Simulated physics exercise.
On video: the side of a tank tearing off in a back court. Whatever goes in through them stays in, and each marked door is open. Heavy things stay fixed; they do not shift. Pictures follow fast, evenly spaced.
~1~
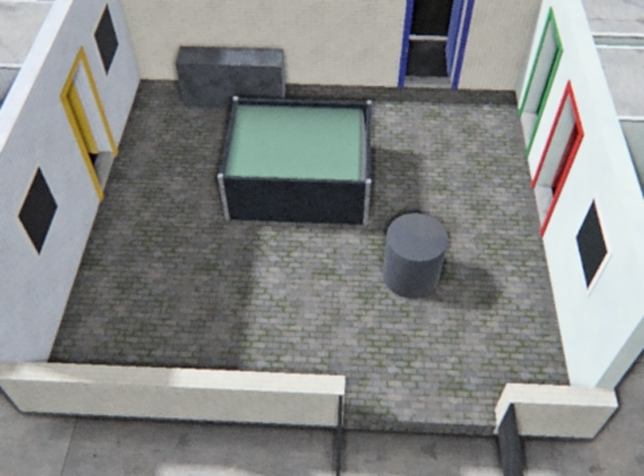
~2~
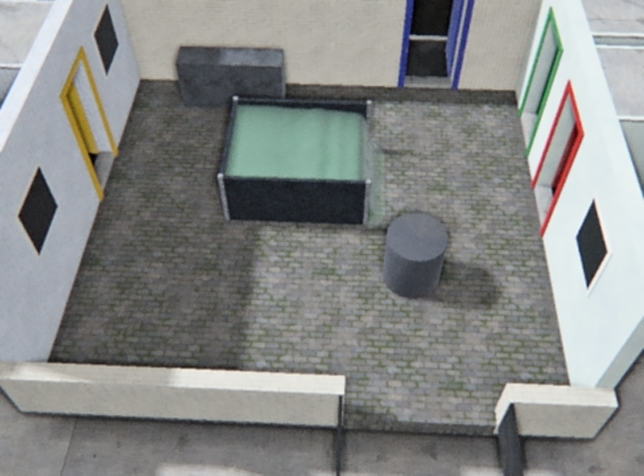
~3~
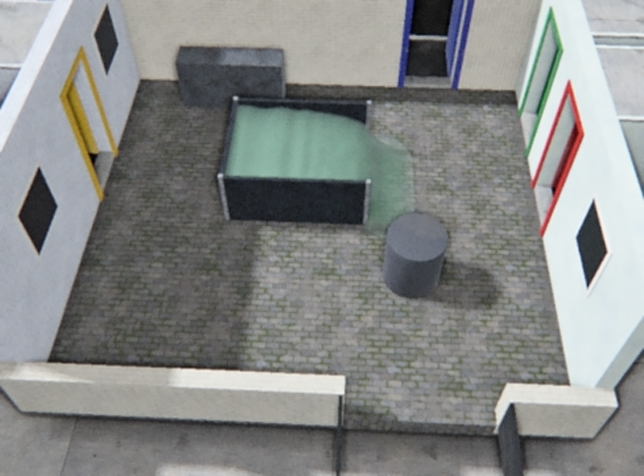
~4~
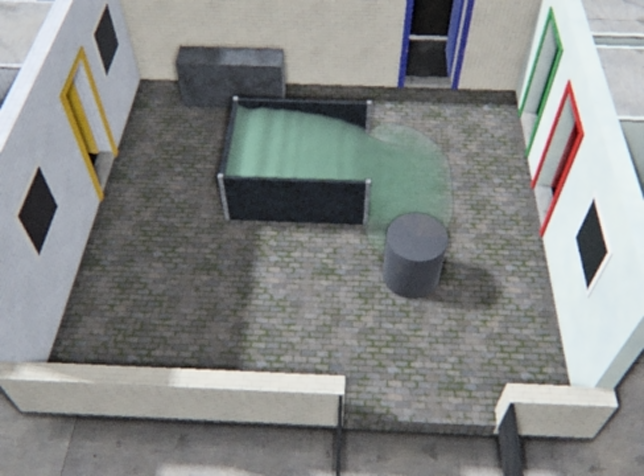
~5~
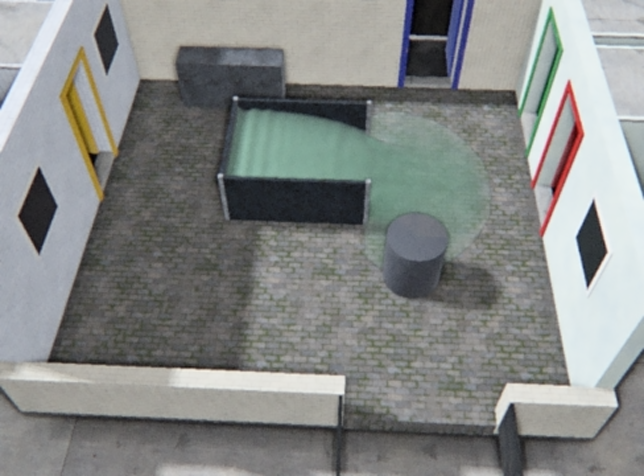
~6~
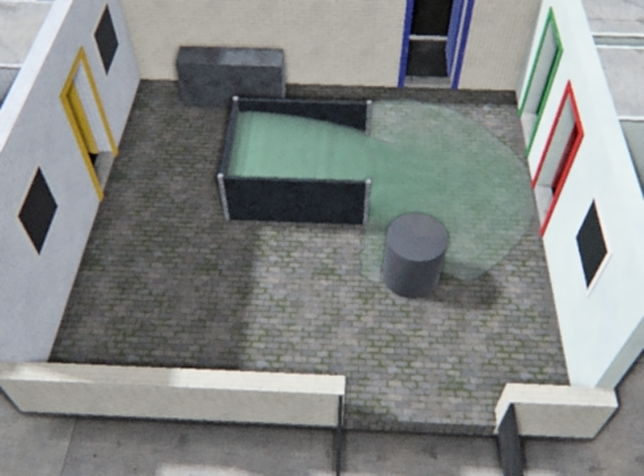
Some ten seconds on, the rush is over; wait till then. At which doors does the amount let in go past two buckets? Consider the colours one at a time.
My prediction: Yellow door: Within two buckets; green door: Exceeds two buckets; blue door: Exceeds two buckets; red door: Exceeds two buckets.
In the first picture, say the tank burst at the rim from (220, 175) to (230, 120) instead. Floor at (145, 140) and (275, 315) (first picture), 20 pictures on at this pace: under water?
Order as given: Inundated, then inundated.
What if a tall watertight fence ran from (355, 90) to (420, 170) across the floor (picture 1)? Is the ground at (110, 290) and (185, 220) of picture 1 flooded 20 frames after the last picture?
Taking the points in order, the first is high and dry and the second is high and dry.
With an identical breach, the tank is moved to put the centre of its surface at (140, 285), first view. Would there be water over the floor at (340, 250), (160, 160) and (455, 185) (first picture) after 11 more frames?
Readings in order: Flood; no flood; flood.
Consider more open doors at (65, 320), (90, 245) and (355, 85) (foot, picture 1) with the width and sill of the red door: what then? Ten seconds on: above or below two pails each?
Same order as asked - stays within the limit, stays within the limit and stays within the limit.
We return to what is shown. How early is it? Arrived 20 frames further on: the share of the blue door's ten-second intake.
Roughly 50 per cent.
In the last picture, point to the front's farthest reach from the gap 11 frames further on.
The wet point farthest out is around (567, 411).
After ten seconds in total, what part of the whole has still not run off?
Some 66 per cent.
A moment on, water covers 30 % of the floor; the yellow door not reached, the green door over two buckets in, the blue door wet at the sill, nothing in, the red door far over two buckets in.
Next, water covers 30 % of the floor; the yellow door not reached, the green door far over two buckets in, the blue door under two buckets in, the red door far over two buckets in.
Then, water covers 45 % of the floor; the yellow door not reached, the green door far over two buckets in, the blue door over two buckets in, the red door far over two buckets in.
Later, water covers 75 % of the floor; the yellow door wet at the sill, nothing in, the green door far over two buckets in, the blue door over two buckets in, the red door far over two buckets in.
In the end, water covers 95 % of the floor; the yellow door wet at the sill, nothing in, the green door far over two buckets in, the blue door over two buckets in, the red door far over two buckets in.
